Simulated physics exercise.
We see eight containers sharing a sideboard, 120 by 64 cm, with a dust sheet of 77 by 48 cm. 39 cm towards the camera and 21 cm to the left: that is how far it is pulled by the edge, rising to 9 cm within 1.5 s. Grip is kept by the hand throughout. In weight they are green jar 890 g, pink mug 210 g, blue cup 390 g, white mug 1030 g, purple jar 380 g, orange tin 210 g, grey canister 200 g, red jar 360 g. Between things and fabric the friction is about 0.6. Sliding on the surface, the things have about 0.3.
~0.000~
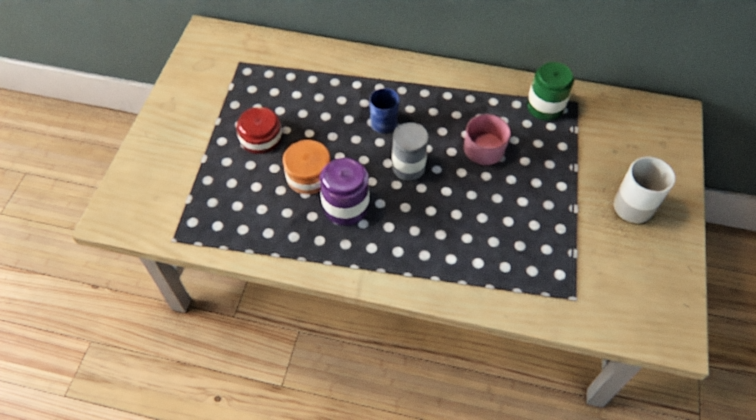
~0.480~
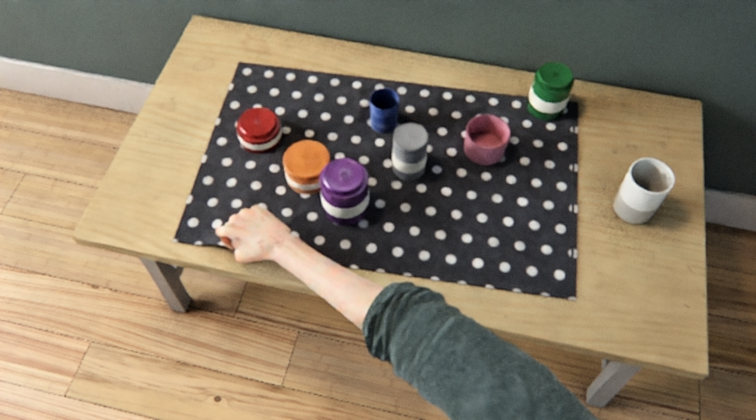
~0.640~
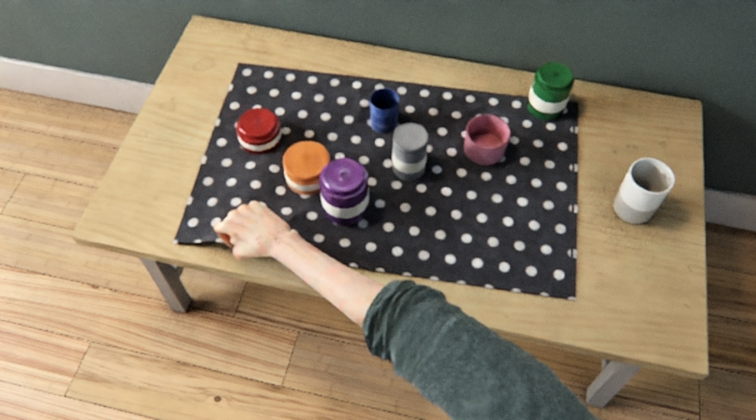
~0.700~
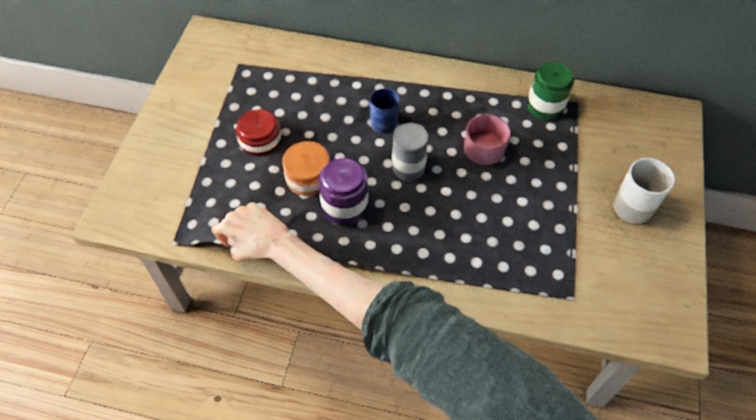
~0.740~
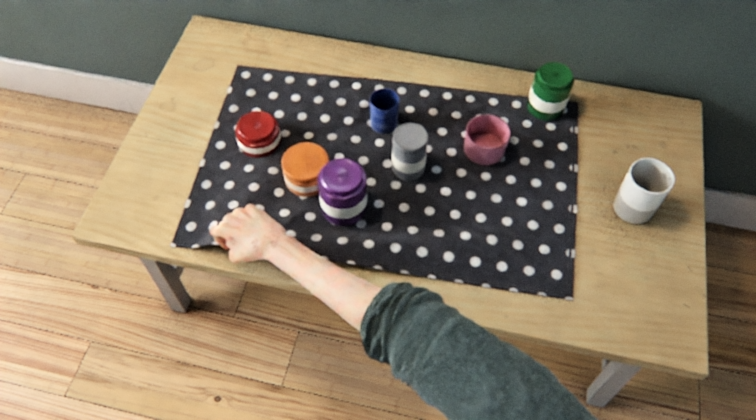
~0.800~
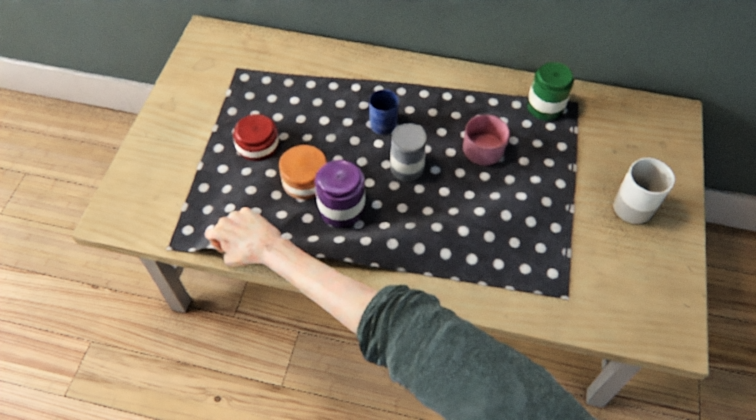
A hand gripping the near left corner of a polka-dot cloth on a wooden table, tugging it slightly with jars on top.
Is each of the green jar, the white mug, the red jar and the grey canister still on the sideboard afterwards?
In order: The green jar is a casualty; the white mug is a survivor; the red jar is a casualty; the grey canister is a casualty.
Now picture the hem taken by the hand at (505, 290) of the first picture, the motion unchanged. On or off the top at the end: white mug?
Then the white mug holds its place.
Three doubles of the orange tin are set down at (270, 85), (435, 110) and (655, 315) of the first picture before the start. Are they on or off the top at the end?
Off the top, off the top, still on top.
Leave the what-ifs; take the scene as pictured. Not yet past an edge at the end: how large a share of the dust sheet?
I'd say close to 0 per cent of it.
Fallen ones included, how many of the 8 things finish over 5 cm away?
Count recorded: 7.
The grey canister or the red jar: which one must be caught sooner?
First: Red.
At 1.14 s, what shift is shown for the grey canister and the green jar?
Roughly grey canister 10 cm and green jar 10 cm.
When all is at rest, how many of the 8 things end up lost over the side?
Tally: 7.
After 1.1 s, 90 % of the dust sheet is still over the top; red jar 15 cm off its start, grey canister 12 cm off its start, green jar 11 cm off its start.
After 1.5 s, 70 % of the dust sheet is still over the top; red jar 30 cm off its start, grey canister 25 cm off its start, green jar 24 cm off its start.
After 1.8 s, 35 % of the dust sheet is still over the top; red jar over the edge, grey canister 44 cm off its start at (225, 277), green jar 42 cm off its start at (389, 170).
After 2.1 s, 10 % of the dust sheet is still over the top; green jar 61 cm off its start, red jar over the edge, grey canister over the edge.
After 3.7 s, 0 % of the dust sheet is still over the top; green jar over the edge, grey canister over the edge, red jar over the edge, white mug 0 cm off its start at (652, 176).
